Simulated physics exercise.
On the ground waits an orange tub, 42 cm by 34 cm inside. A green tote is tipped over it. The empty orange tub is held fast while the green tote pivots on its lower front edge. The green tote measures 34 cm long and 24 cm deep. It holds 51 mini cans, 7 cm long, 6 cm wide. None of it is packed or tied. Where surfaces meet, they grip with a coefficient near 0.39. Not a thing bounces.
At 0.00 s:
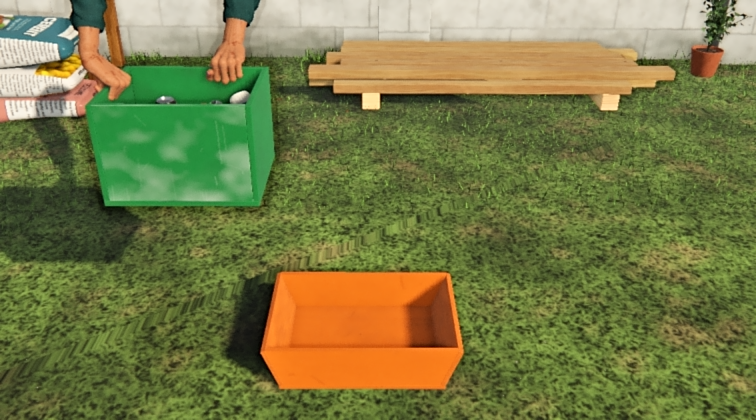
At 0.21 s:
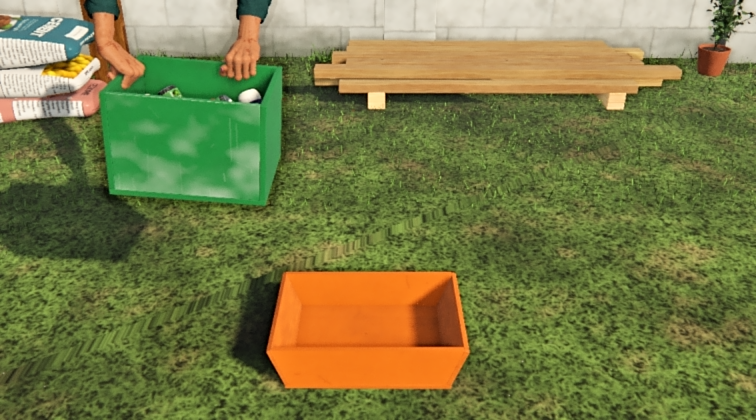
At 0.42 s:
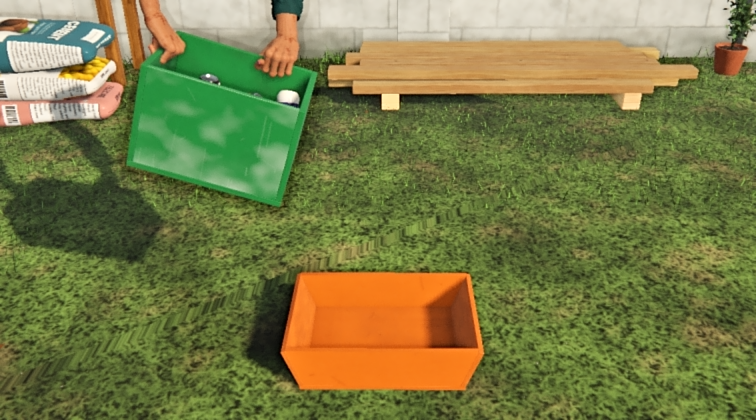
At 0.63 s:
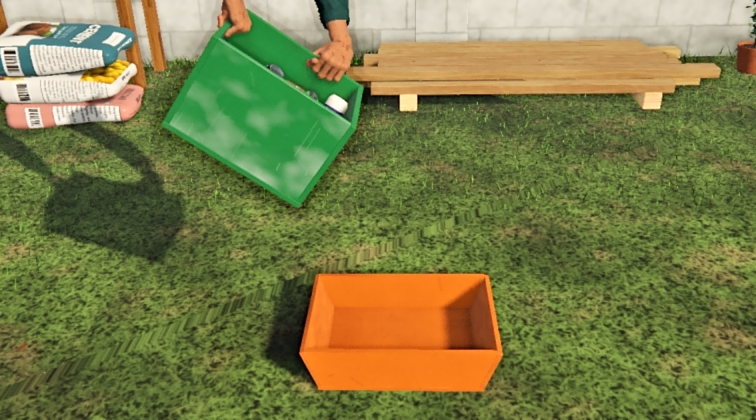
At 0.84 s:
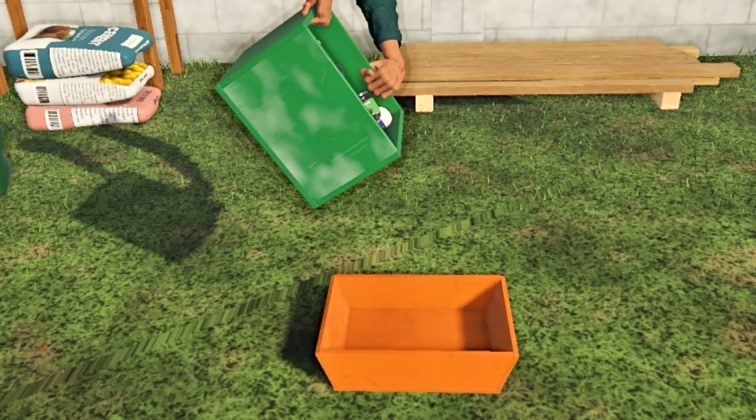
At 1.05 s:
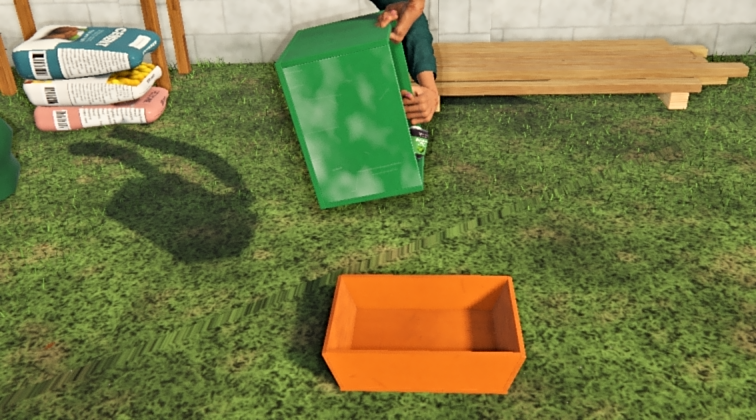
A pair of hands gripped a green tote of small cans and tilted it steeply to the right above the grass, while an empty orange tub sat on the ground nearer the viewer.
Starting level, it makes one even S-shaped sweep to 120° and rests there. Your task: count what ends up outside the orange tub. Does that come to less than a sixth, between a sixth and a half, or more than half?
Between a sixth and a half.
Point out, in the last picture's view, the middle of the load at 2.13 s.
I'd say close to (474, 331).
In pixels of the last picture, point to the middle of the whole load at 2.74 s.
I'd put the middle close to (476, 334) in the last view.
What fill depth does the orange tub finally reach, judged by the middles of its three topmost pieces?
About 10 cm.
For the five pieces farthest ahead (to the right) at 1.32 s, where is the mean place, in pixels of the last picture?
The five leading pieces sit around (470, 201).
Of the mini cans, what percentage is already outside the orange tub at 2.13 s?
Estimated fraction: Some 25 percent.
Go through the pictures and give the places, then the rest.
In the first picture (places track the rim corner closest to us here), green tote (91, 104); orange tub (265, 349); tipped 0°; all still inside.
In the second picture, green tote (106, 92); tipped 5°.
In the third picture, green tote (148, 65); tipped 18°.
In the fourth picture, green tote (219, 38); tipped 36°.
In the fifth picture, green tote (307, 28); tipped 57°.
In the sixth picture, green tote (389, 44); orange tub (327, 351); tipped 78°; all still inside.
After 1.32 s, tilt 102°; 43 still in the green tote and 8 in the air.
After 1.66 s, tilt 119°; 14 still in the green tote, 12 in the orange tub, 5 outside the orange tub and 20 in the air.
After 2.13 s, tilt 120°; 34 in the orange tub, 14 outside the orange tub and 3 in the air.
Outcome (at 2.74 s), 36 in the orange tub and 15 outside the orange tub. Asked share, 15 of 51, 29 per cent.
